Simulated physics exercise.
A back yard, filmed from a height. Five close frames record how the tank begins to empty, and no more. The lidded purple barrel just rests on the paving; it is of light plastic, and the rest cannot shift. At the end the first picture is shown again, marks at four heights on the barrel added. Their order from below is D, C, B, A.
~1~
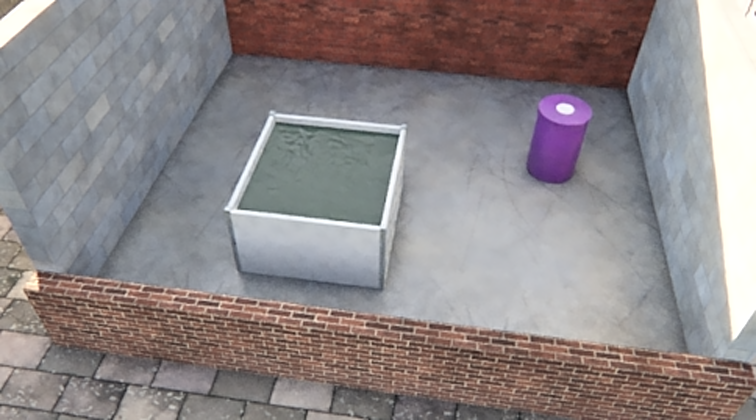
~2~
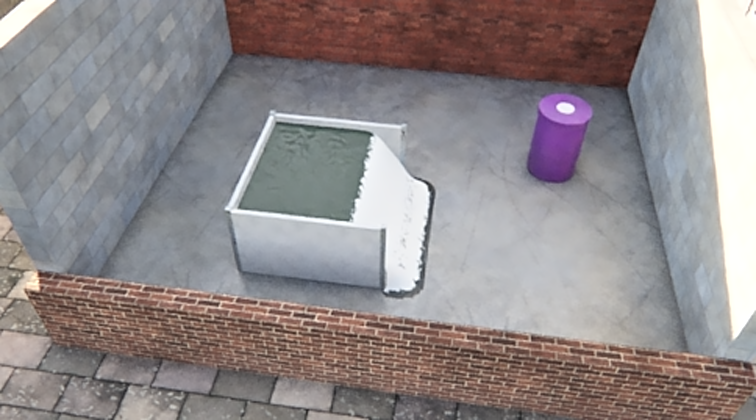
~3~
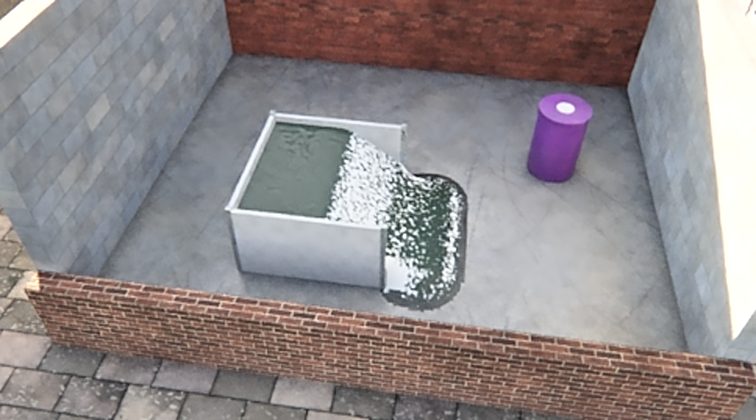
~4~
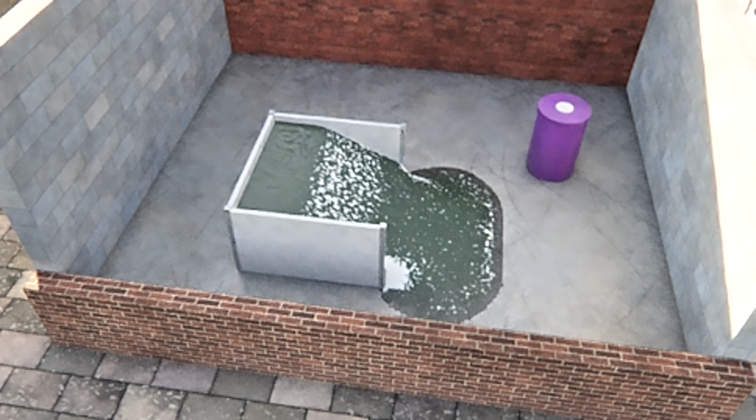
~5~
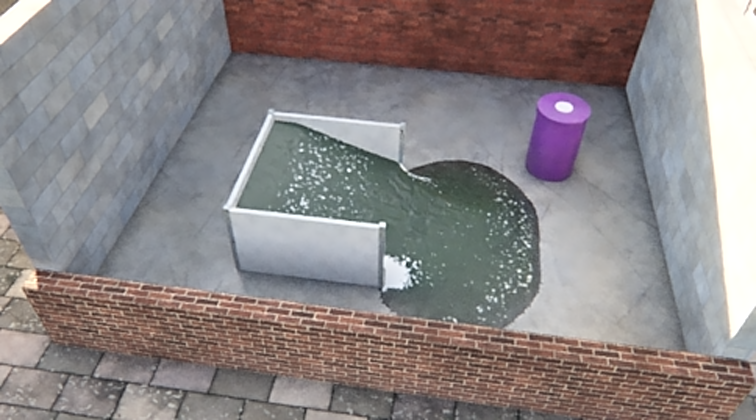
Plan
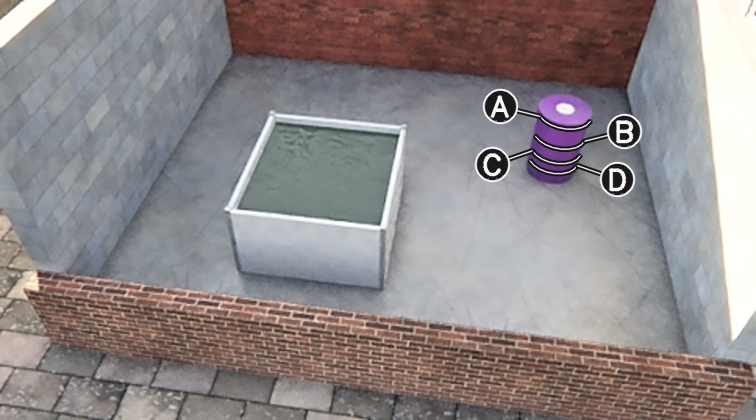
Dark green water poured out of the open right side of a square metal tank and spread in a widening pool across the grey yard floor, while a purple barrel stood still nearby.
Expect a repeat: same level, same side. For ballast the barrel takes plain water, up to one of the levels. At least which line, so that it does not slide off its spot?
That is level C.
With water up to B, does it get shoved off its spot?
No, that is safe.
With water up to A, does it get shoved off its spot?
No, that is safe.
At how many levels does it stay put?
Three.
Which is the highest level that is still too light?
The answer is D.
In white, A at (566, 129); B at (560, 149); C at (557, 163); D at (554, 173); from the bottom up D, C, B, A.
With A, it does not move.
With B, it does not move.
With C, it does not move.
With D, it is pushed about its own width away.
